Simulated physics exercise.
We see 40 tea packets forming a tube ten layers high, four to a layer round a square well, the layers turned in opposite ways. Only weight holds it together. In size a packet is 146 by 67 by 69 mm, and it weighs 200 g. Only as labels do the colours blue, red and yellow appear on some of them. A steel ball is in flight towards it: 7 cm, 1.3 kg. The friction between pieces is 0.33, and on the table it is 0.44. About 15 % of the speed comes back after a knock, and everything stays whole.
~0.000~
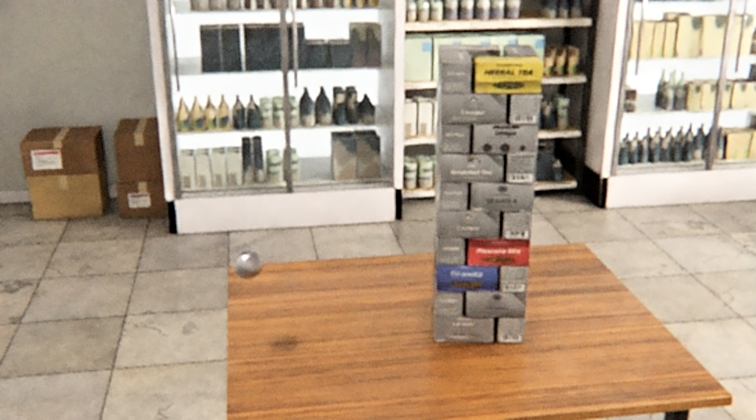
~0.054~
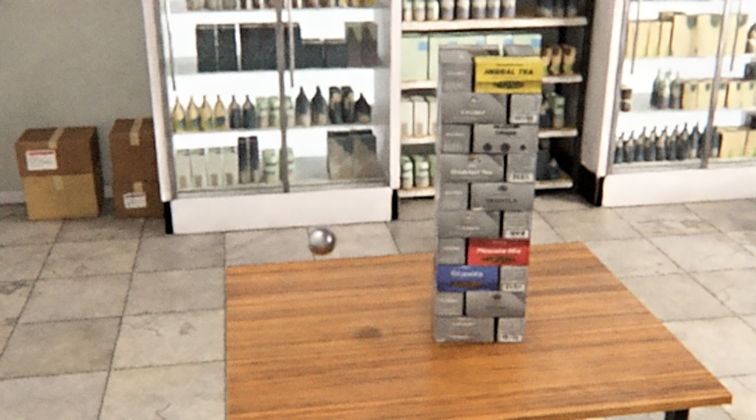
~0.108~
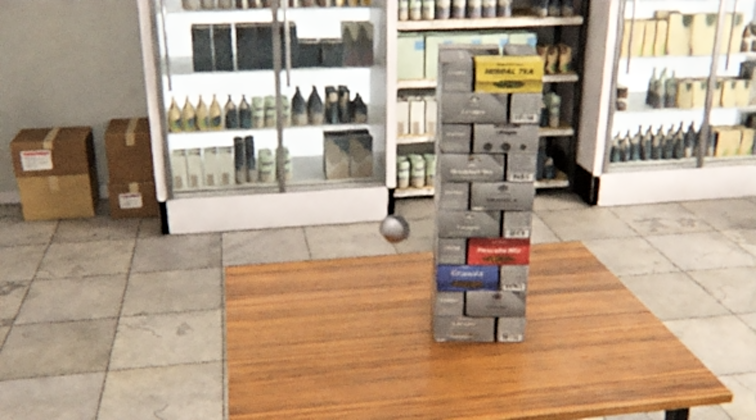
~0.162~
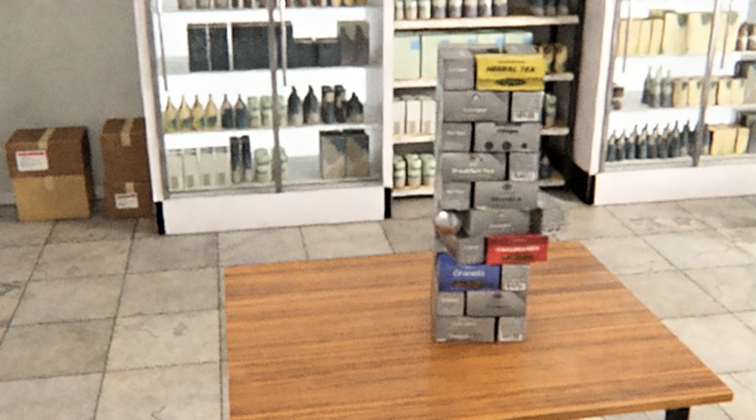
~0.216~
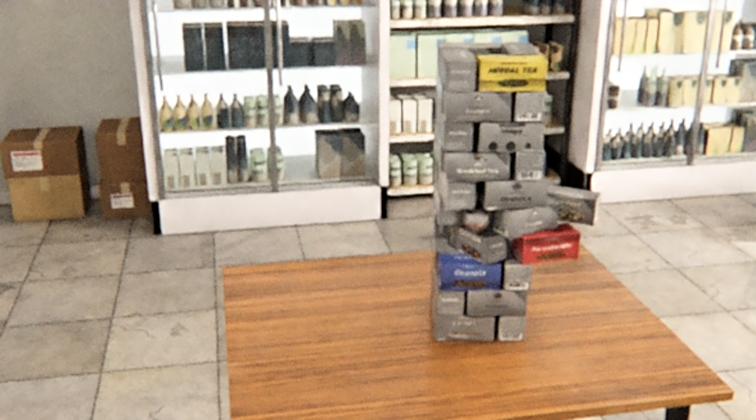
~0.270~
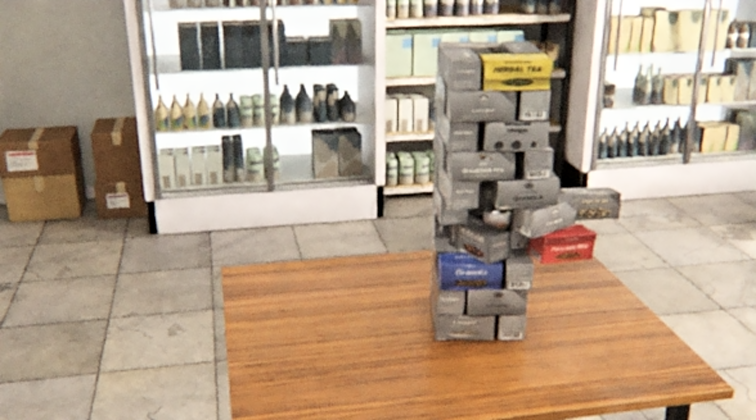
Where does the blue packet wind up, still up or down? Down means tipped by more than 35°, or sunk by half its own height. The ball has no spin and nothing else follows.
Once all is still, the blue packet is still up.
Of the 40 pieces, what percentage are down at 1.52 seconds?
55 per cent.
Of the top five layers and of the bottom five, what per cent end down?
Top: 100%, bottom: 20%.
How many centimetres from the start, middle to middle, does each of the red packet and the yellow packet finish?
Red ends up 24 cm away; yellow ends up 162 cm away.
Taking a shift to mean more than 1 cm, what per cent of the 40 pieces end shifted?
Answer: 60 %.
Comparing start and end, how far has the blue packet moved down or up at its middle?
At the end it is roughly 0 cm lower than at the start.
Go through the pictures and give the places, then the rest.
In the first frame (places mark the middle of the side facing us; the camera moves round a little), ball (248, 264) 41 cm from contact, 3.4 m/s; blue packet (467, 279); red packet (499, 253); yellow packet (509, 78); nothing disturbed.
In the second frame, ball (322, 241) 24 cm from contact, 3.2 m/s; blue packet (467, 279).
In the third frame, ball (395, 229) 7 cm from contact, 3.2 m/s; blue packet (467, 278).
In the fourth frame, ball (447, 221) after contact, 1.5 m/s; blue packet (469, 278); red packet (518, 251) shifted 40 mm; 6 disturbed, none down.
In the fifth frame, ball (478, 219) after contact, 1.2 m/s; blue packet (470, 278) shifted 6 mm; red packet (552, 249) shifted 12 cm; 16 disturbed, none down.
In the sixth frame, ball (498, 217) after contact, 0.8 m/s; blue packet (472, 277) shifted 7 mm; red packet (570, 249) leaning 5°; yellow packet (518, 75) shifted 16 mm; steepest lean 7°, the packet at (595, 207); 22 disturbed, none down.
After 0.94 s, ball still moving; 13 of the 40 packets down; blue packet shifted 7 mm; yellow packet leaning 35°, 10 cm lower.
After 1.52 s, ball still moving; 22 of the 40 packets down; blue packet shifted 7 mm; yellow packet upside down.
By the end (2.8 s), ball rolling away; 22 of the 40 packets down; blue packet shifted 7 mm; yellow packet on its side; red packet 21 cm lower. As the last picture would show them, middles, blue packet near (469, 271).
